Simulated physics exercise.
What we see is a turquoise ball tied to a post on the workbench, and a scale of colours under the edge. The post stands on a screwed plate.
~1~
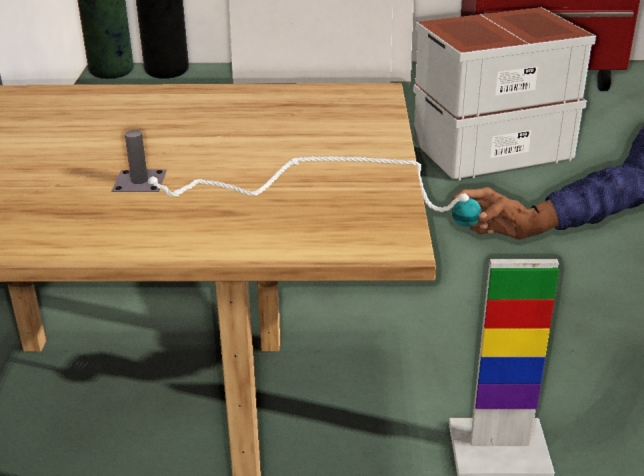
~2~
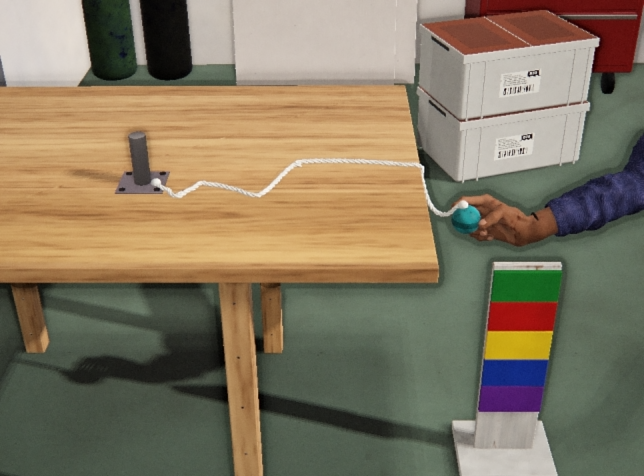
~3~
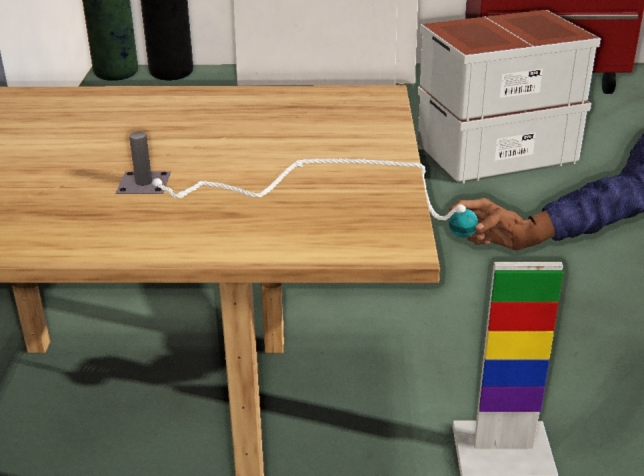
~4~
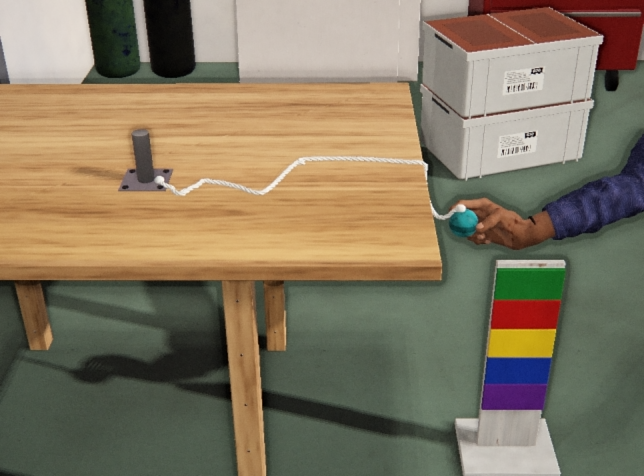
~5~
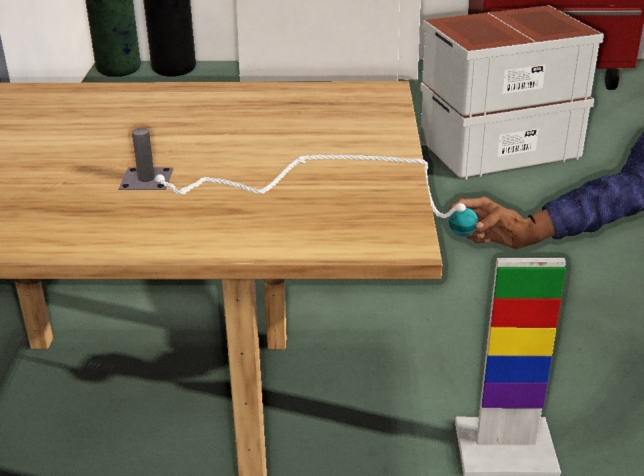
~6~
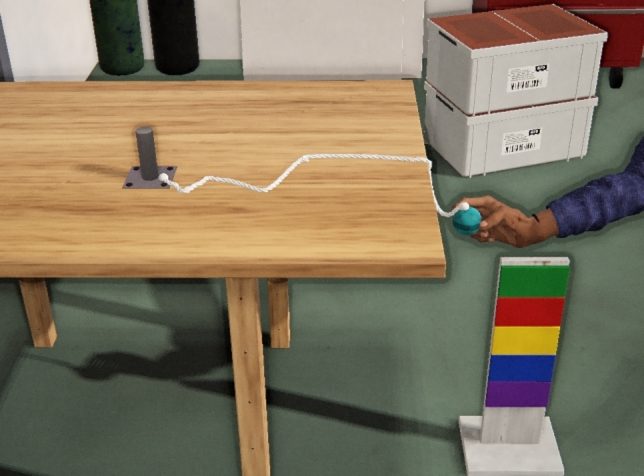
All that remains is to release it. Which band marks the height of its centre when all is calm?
At yellow.
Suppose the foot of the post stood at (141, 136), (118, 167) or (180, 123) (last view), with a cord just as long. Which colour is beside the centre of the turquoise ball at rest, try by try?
It would be red; red; yellow.
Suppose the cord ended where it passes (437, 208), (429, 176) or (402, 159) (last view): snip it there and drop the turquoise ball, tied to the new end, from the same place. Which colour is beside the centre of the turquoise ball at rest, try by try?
One after the other, red; green; none, it hangs higher.
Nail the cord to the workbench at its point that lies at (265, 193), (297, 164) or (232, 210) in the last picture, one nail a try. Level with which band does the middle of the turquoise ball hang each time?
In that order: Red; green; red.
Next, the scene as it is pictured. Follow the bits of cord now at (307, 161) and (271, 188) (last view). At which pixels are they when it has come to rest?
The first at (398, 173), the second at (325, 174).
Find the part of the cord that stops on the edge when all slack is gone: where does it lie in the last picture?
It lies at about (327, 156).
Early on, ball near (443, 325); level with red.
Midway, ball near (395, 342); level with yellow.
Near the end, ball near (428, 344); level with yellow.
Finally, ball near (426, 345); level with yellow. Its centre hangs level with the yellow band.
